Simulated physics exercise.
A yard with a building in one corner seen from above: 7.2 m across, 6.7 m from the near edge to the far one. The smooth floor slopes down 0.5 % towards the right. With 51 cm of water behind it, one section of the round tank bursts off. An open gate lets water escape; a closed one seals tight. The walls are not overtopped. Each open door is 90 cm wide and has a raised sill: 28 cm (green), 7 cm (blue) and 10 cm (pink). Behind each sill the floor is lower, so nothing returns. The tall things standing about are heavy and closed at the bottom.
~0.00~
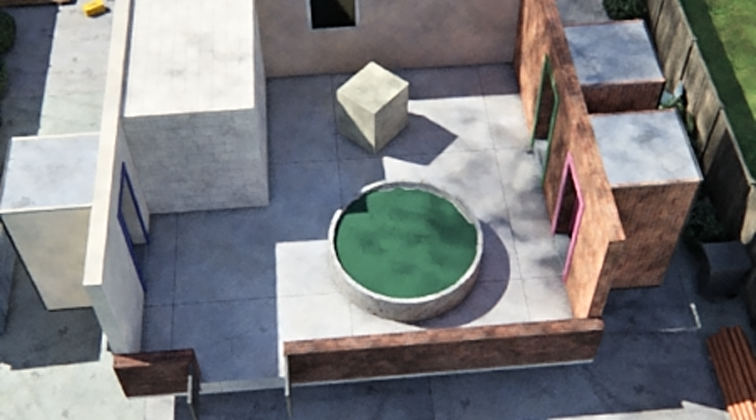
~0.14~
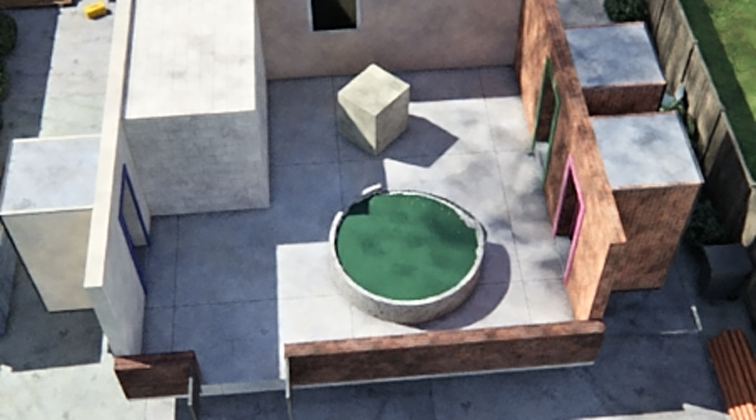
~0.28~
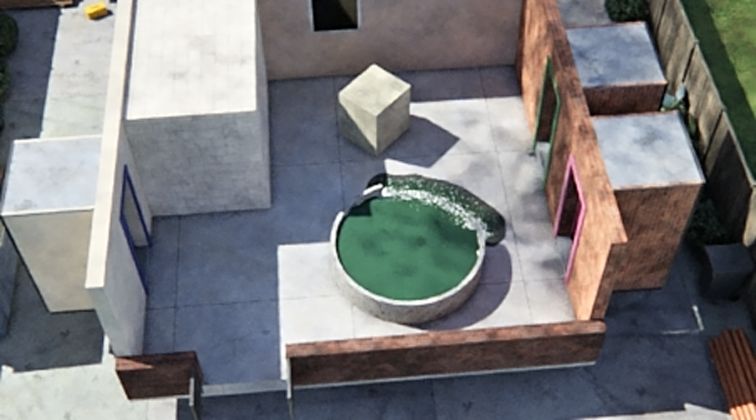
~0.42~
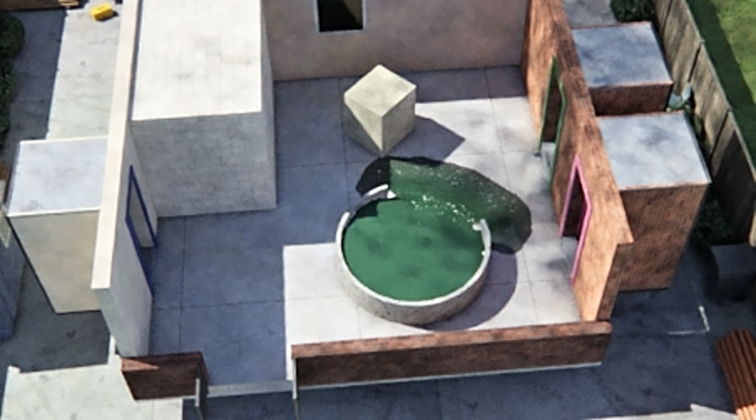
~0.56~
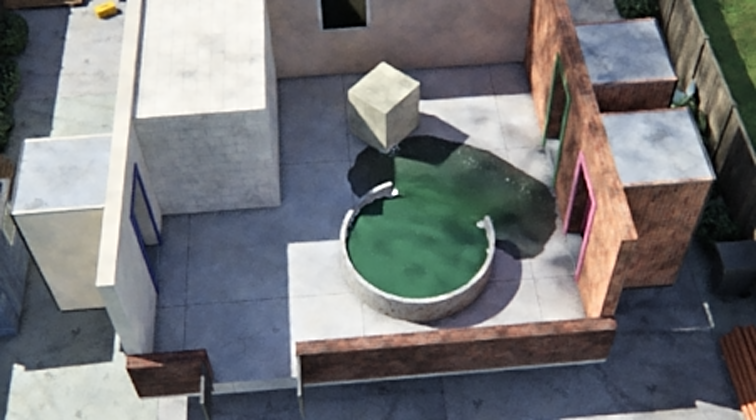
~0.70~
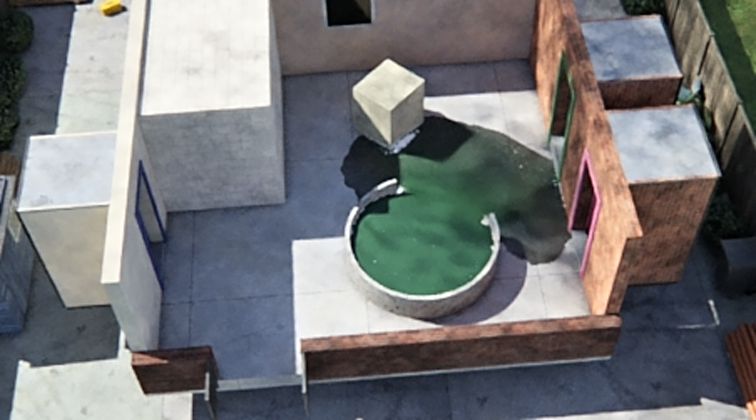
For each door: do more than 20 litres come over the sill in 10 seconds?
Door by door: At the green door it stays under the limit; at the blue door it keeps below the limit; at the pink door it does not reach the limit.
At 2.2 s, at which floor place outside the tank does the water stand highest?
Around (528, 64).
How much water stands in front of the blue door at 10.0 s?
Roughly 0.0 cm deep.
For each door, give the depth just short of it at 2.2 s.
Depths in cm: Green 23, blue 0, pink 3.
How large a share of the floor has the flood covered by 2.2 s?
About 40 per cent.
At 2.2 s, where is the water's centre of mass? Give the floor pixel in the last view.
Near (457, 188).
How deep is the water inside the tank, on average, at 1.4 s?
Roughly 33 cm on average.
After 1.4 s water covers 30 % of the floor and is deepest (22 cm) near (462, 201); green door 19 cm at the sill, 0 L in, blue door not reached, pink door 5 cm at the sill, 0 L in.
After 2.2 s water covers 40 % of the floor and is deepest (52 cm) near (528, 64); green door 23 cm at the sill, 0 L in, blue door not reached, pink door 3 cm at the sill, 0 L in.
After 3.5 s water covers 50 % of the floor and is deepest (32 cm) near (533, 82); green door 16 cm at the sill, 0 L in, blue door not reached, pink door 3 cm at the sill, 0 L in.
After 6.0 s water covers 65 % of the floor and is deepest (22 cm) near (291, 80); green door 12 cm at the sill, 0 L in, blue door not reached, pink door 5 cm at the sill, 0 L in.
After 10.0 s water covers 90 % of the floor and is deepest (12 cm) near (595, 338); green door 8 cm at the sill, 0 L in, blue door not reached, pink door 6 cm at the sill, 0 L in.
